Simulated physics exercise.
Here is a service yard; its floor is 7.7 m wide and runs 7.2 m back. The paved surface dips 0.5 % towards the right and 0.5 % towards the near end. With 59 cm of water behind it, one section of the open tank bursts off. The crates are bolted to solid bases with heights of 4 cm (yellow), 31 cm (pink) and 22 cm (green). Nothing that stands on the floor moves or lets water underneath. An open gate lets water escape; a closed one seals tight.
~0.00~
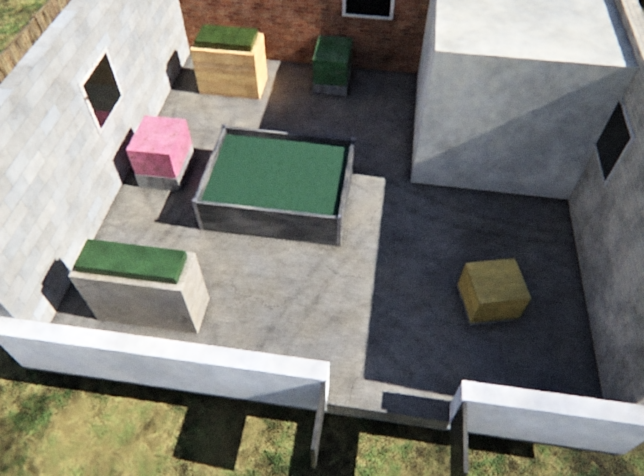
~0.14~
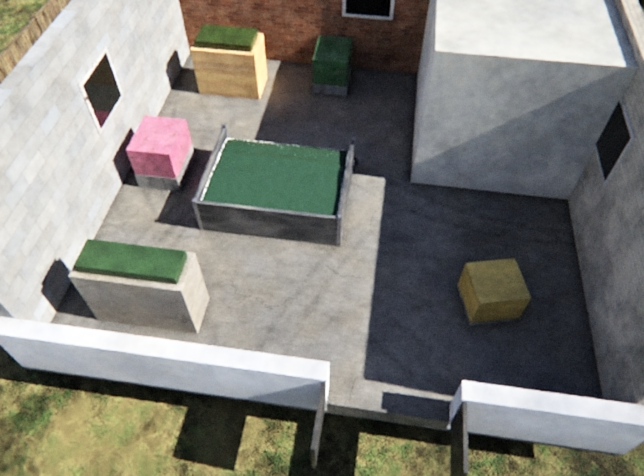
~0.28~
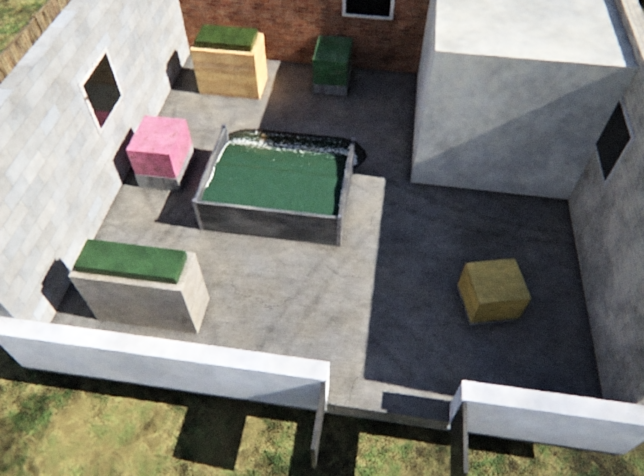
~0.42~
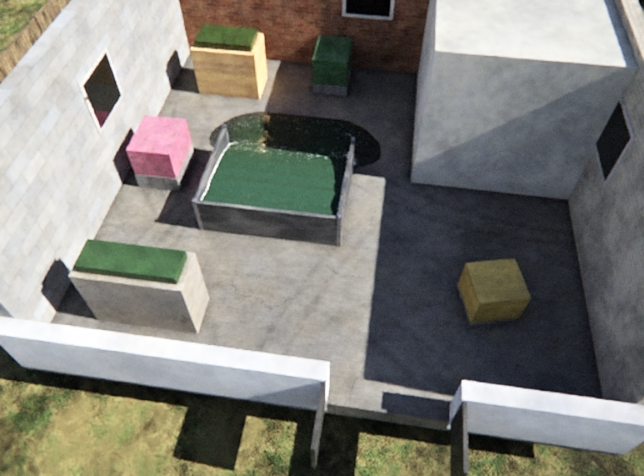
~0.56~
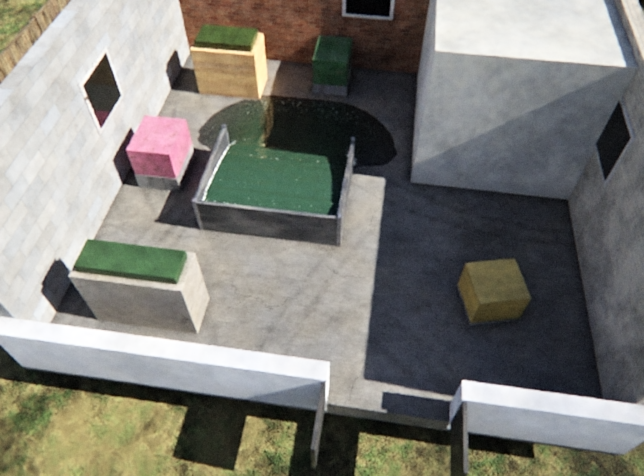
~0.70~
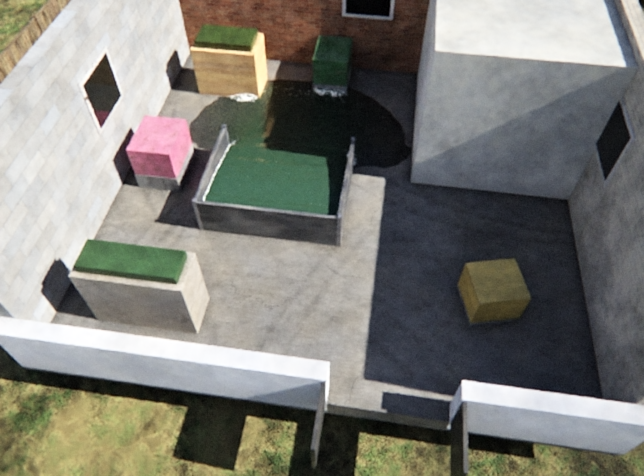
Water in the open tank in the walled yard poured out over its back side and spread in a dark, widening pool across the paving, reaching the green box and the wooden one behind it.
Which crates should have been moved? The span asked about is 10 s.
The yellow crate gets wet; the pink crate stays dry; the green crate is soaked.
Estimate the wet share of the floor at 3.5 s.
About 35 per cent.
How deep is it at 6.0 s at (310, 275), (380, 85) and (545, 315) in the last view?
About 1, 9 and 0 cm.
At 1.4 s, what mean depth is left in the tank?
About 28 cm.
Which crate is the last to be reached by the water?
The yellow one.
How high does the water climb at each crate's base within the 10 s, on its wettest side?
In cm: Yellow 7, pink 23, green 33.
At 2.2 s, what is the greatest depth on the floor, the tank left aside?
Up to some 37 cm.
After 1.4 s water covers 25 % of the floor and is deepest (38 cm) near (294, 65); yellow plinth not reached, pink plinth not reached, green plinth reached.
After 2.2 s water covers 30 % of the floor and is deepest (37 cm) near (411, 76); yellow plinth not reached, pink plinth not reached, green plinth reached.
After 3.5 s water covers 35 % of the floor and is deepest (27 cm) near (189, 55); yellow plinth not reached, pink plinth reached, green plinth reached.
After 6.0 s water covers 70 % of the floor and is deepest (18 cm) near (153, 125); yellow plinth reached, pink plinth reached, green plinth reached.
After 10.0 s water covers 90 % of the floor and is deepest (10 cm) near (316, 156); highest at the yellow plinth 7 cm, highest at the pink plinth 23 cm, highest at the green plinth 33 cm.
